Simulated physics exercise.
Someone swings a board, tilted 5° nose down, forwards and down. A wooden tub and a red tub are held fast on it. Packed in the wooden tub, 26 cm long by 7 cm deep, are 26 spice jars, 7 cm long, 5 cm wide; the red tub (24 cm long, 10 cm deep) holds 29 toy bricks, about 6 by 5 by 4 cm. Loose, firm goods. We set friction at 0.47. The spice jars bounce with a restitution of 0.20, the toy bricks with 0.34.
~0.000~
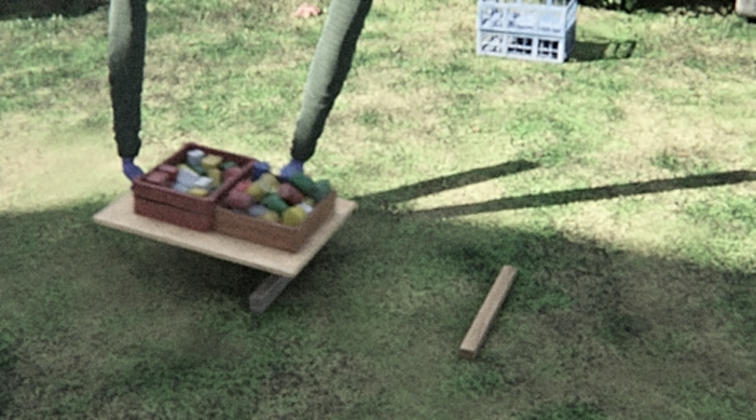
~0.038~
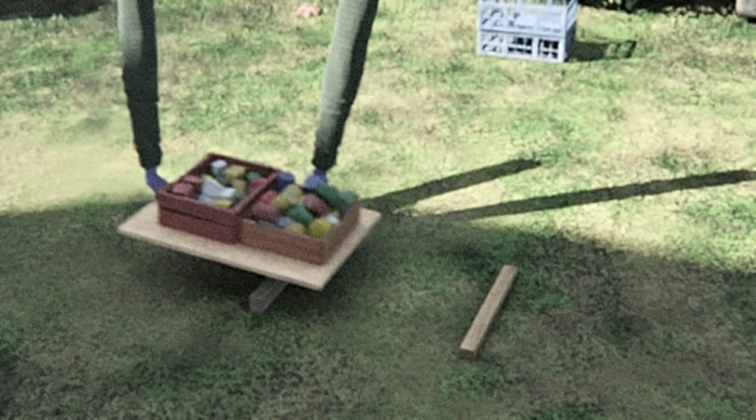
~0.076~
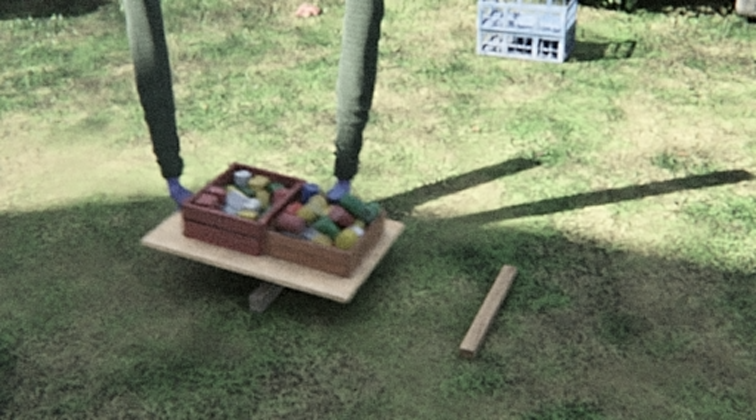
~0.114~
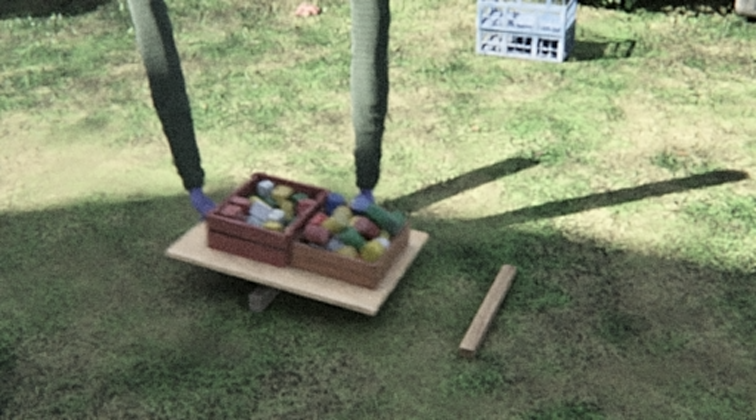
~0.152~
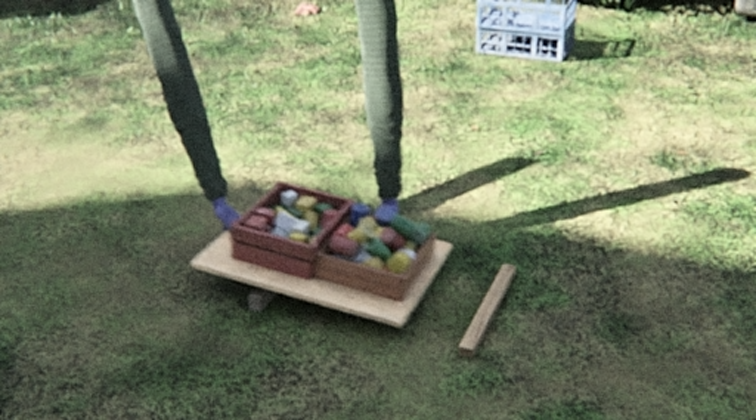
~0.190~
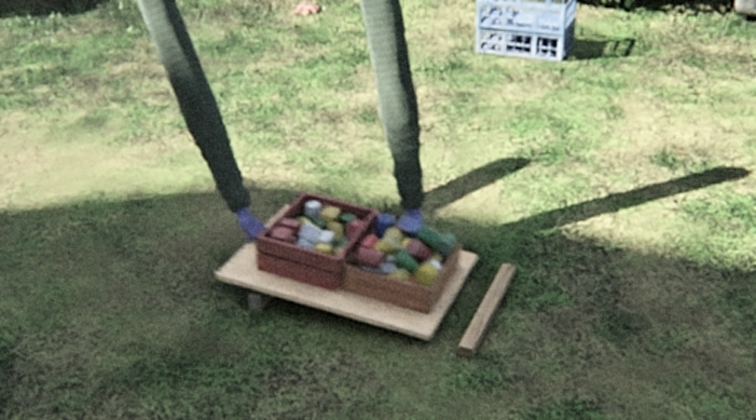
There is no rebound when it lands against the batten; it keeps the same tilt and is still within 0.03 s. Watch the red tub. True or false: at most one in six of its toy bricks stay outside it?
True, fewer than one in six end up outside.
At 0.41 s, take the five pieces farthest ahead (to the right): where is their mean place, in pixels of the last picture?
The five leading pieces sit around (502, 275) in the last view.
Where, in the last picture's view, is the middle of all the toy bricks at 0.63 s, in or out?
Centre approx. (345, 259).
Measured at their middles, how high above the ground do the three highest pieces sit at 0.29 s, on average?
On average they sit about 20 cm high.
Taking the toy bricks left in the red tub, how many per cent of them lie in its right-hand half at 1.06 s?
I'd say near 60 out of a hundred.
After 0.21 s, it lands.
After 0.29 s, wooden tub 25 in, 1 out and red tub 29 in, 0 out.
After 0.41 s, wooden tub 22 in, 4 out and red tub 28 in, 1 out.
After 0.63 s, wooden tub 19 in, 7 out and red tub 27 in, 2 out.
When it is over (at 1.06 s), wooden tub 19 in, 7 out and red tub 27 in, 2 out. Asked share, 2 of 29, 7 per cent.
